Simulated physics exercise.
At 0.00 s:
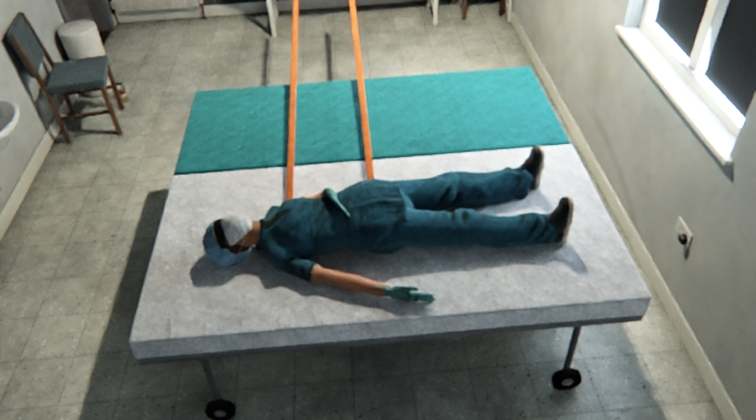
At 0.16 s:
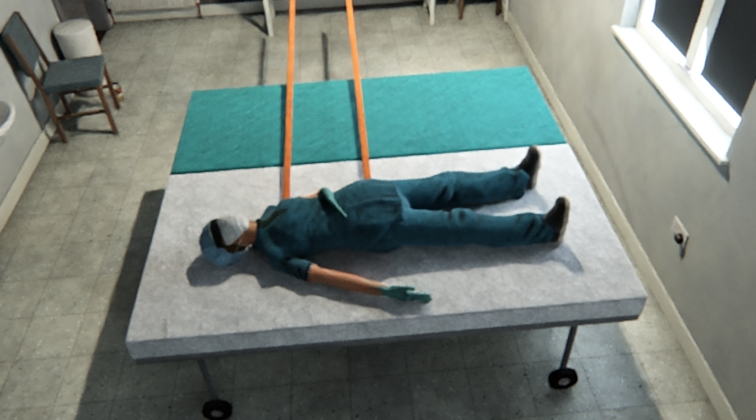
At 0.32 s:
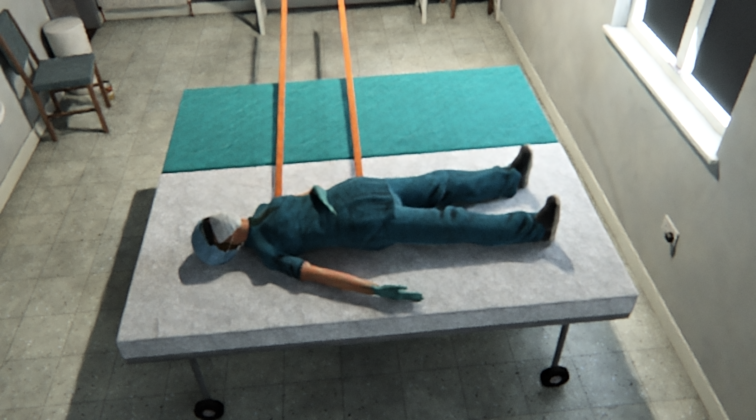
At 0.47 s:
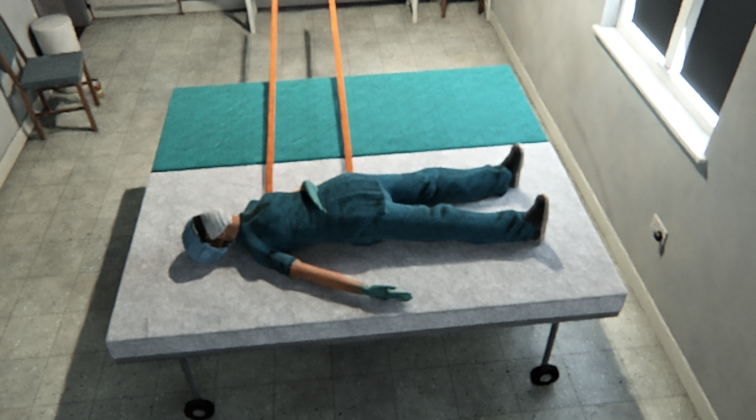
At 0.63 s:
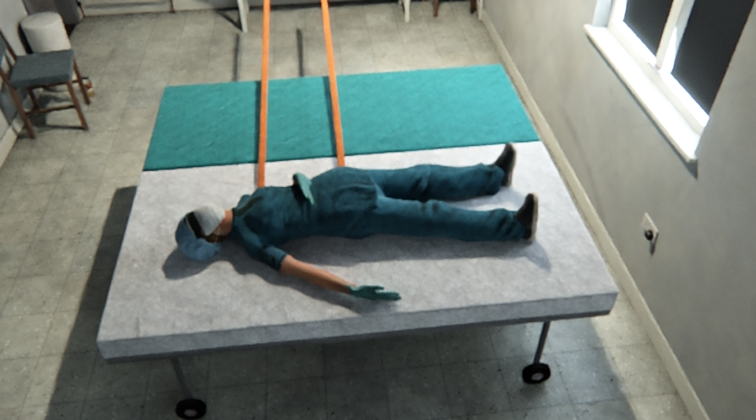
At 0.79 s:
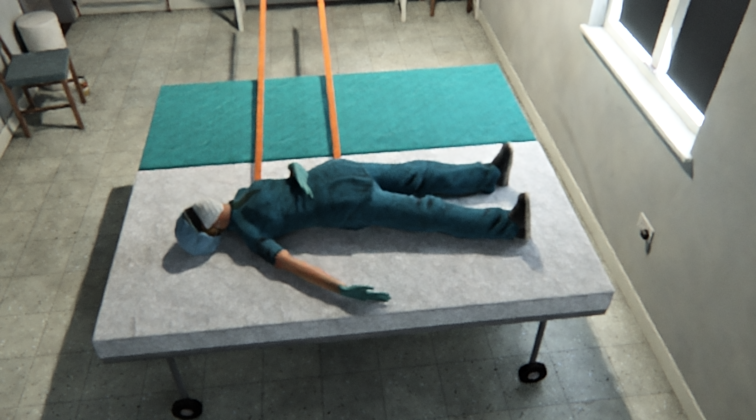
The video shows a person in teal clothes and a cap lying still on a wheeled bed beside two orange straps; as the view drifts slightly, the hips shift a little toward the bed's far side, bending the body gently.
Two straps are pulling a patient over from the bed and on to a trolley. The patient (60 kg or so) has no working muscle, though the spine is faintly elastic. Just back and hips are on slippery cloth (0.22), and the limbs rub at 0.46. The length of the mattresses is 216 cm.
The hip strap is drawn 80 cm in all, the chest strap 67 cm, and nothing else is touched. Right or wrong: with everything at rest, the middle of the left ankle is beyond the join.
Right.
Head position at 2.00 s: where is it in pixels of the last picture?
Roughly (218, 168).
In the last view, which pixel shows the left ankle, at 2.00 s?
Roughly at pixel (469, 137).
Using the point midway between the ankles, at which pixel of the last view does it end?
Estimated spot: About (461, 158).
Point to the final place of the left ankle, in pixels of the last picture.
End point, final frame: Around (466, 129).
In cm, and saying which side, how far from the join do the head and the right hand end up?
Head, 8 centimetres short; right hand, 68 centimetres short.
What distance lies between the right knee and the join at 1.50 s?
Short of it, by close to 38 cm.
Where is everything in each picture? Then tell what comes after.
Left ankle (522, 180), right knee (465, 229), head (224, 242); pull at the hips 0 cm, in the first frame.
Left ankle (519, 180), right knee (462, 229), head (220, 242); pull at the hips 0 cm, in the second frame.
Left ankle (511, 178), right knee (453, 227), head (212, 240); pull at the hips 1 cm, in the third frame.
Left ankle (502, 177), right knee (444, 224), head (203, 238); pull at the hips 4 cm, in the fourth frame.
Left ankle (495, 176), right knee (435, 220), head (197, 236); pull at the hips 8 cm, in the fifth frame.
Left ankle (492, 175), right knee (430, 216), head (196, 231); pull at the hips 14 cm, in the sixth frame.
After 1.00 s the left ankle is 34 cm short of the join, near (491, 175) in the last picture's view; the right knee 57 cm short of the join.
After 1.50 s the left ankle is 24 cm short of the join, near (478, 164) in the last picture's view; the right knee 39 cm short of the join.
After 2.00 s the left ankle is 1 cm past the join, near (469, 137) in the last picture's view.
When all is still (3.2 s), head stops short of the join; left hand crosses the join; right hand stops short of the join; left ankle crosses the join; right ankle stops short of the join; right knee stops short of the join.
